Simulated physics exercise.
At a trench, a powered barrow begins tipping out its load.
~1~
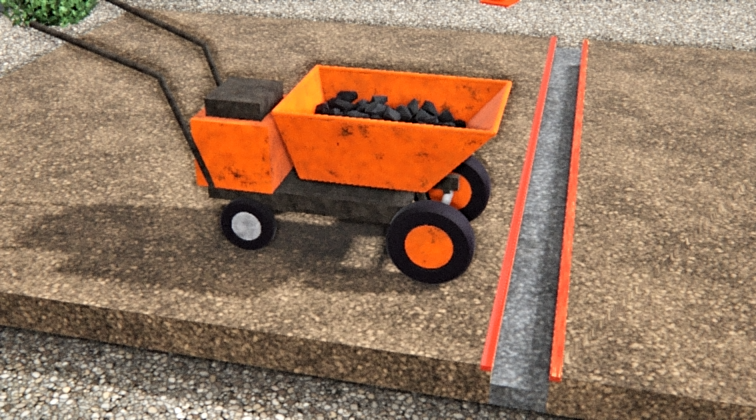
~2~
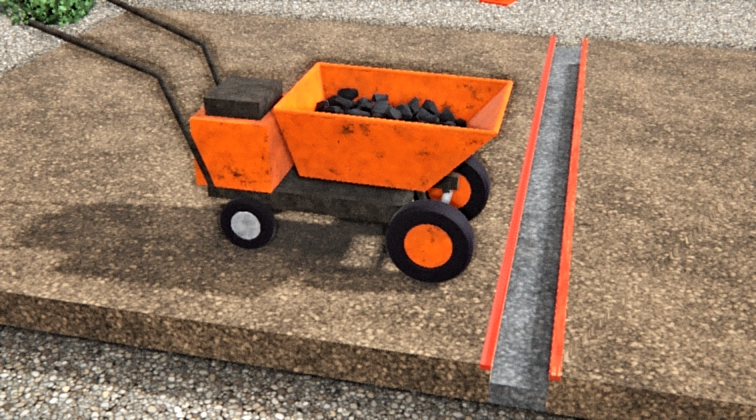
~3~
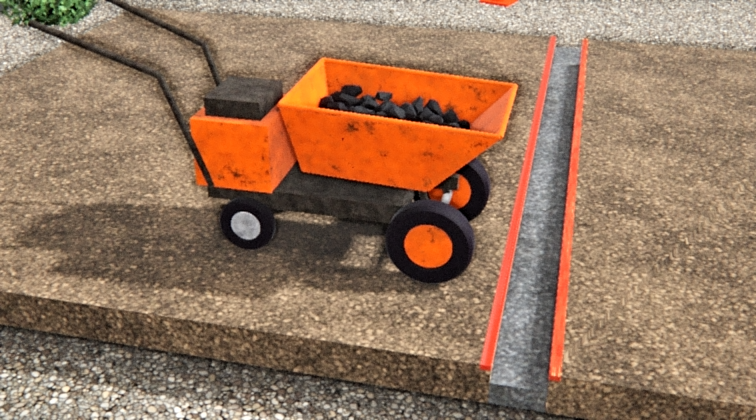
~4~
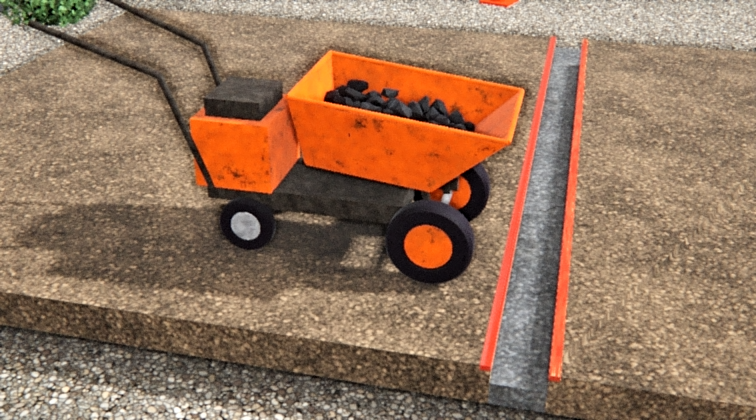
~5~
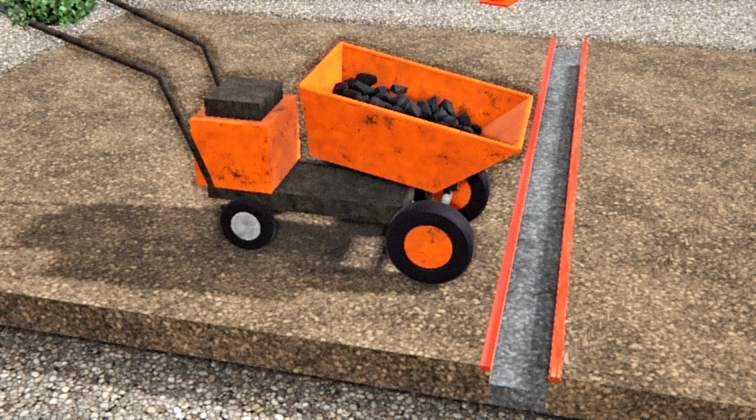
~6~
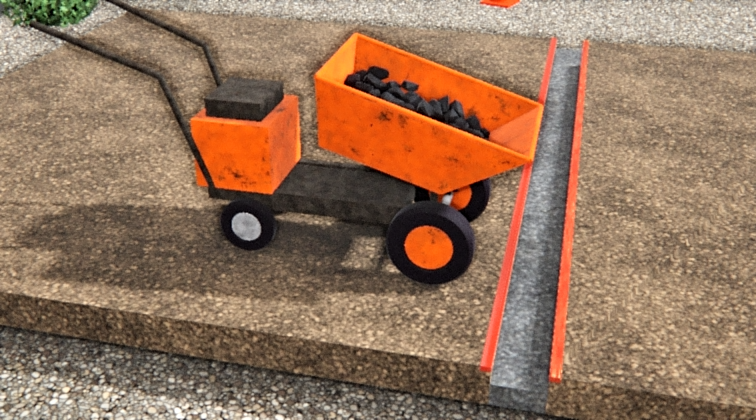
An orange barrow stands beside a narrow trench as its coal-filled skip tilts toward the right.
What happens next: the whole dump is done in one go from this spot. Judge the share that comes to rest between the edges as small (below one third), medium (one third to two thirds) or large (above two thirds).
The share is small, below one third.
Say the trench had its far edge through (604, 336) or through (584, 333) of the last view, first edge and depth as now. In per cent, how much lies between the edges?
First try: About 30 %; second try: About 10 %.
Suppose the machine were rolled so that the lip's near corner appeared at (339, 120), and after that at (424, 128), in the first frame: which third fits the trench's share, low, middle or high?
Record - trial one: Below one third; trial two: Between a third and two thirds.
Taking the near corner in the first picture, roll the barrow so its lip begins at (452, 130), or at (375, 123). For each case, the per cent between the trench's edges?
The shares come out close to 30 and 40 per cent, in that order.
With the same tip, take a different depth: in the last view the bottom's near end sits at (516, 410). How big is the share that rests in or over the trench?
It works out to some 0 per cent.
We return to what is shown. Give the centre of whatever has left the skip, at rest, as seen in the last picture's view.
Close to (622, 273), more or less.
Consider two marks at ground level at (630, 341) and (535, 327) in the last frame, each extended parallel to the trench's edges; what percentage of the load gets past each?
Roughly 30 and 60 percent.
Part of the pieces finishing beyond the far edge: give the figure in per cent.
It works out to close to 60 per cent.
Soon after the last picture, skip tipped steeply; all in the skip.
A little later, skip tipped right over; about two thirds in the skip; about a third beyond it; a stray few falling.
Later still, skip tipped right over; about a third in the skip; a stray few in or heaped over the trench; about two thirds beyond it.
At rest, skip tipped right over; about a third in the skip; a stray few in or heaped over the trench; about two thirds beyond it.
